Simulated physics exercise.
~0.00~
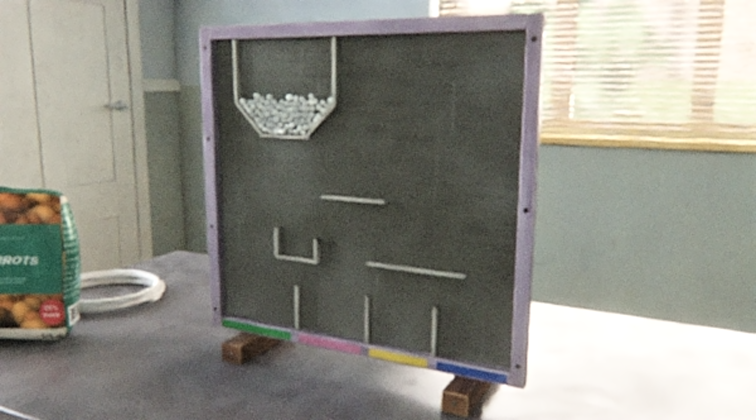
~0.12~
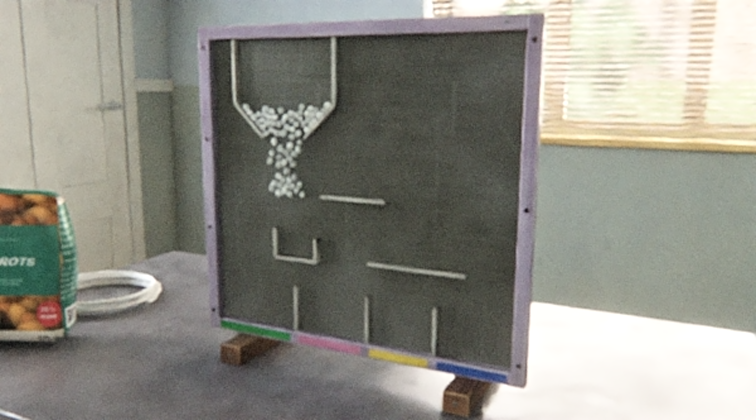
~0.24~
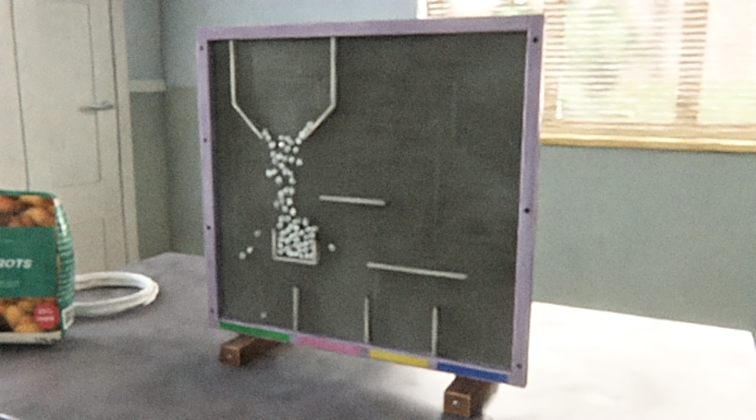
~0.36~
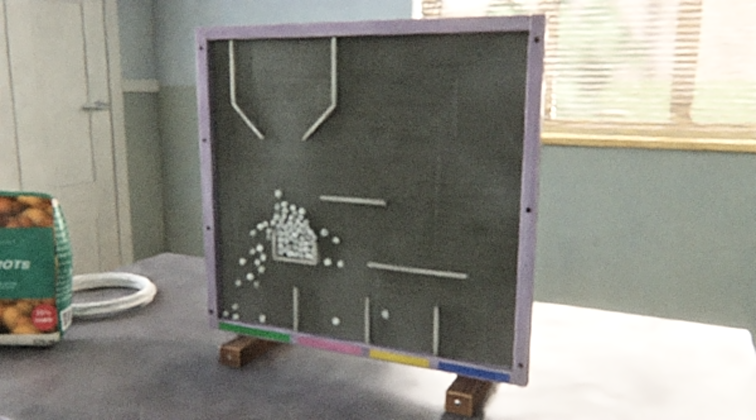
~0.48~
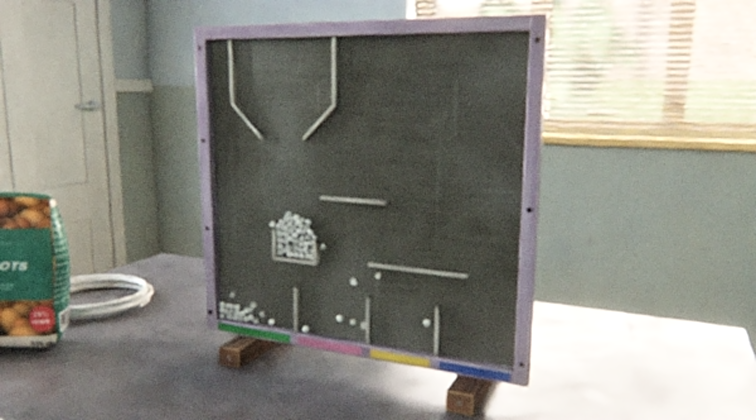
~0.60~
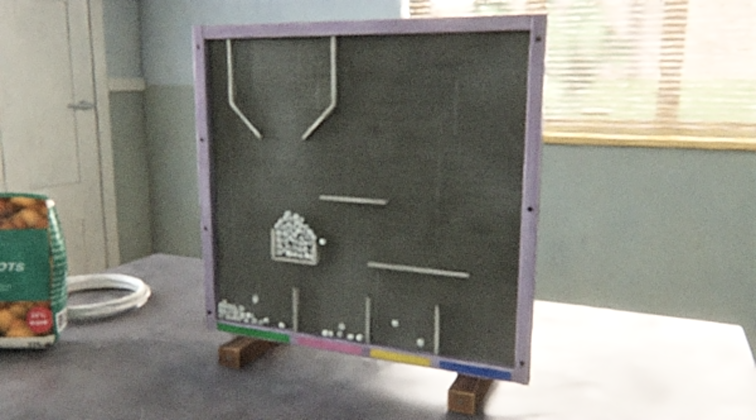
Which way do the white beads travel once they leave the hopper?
They move down the board, with many landing in the small cupped ledge and others reaching the bins at the bottom.
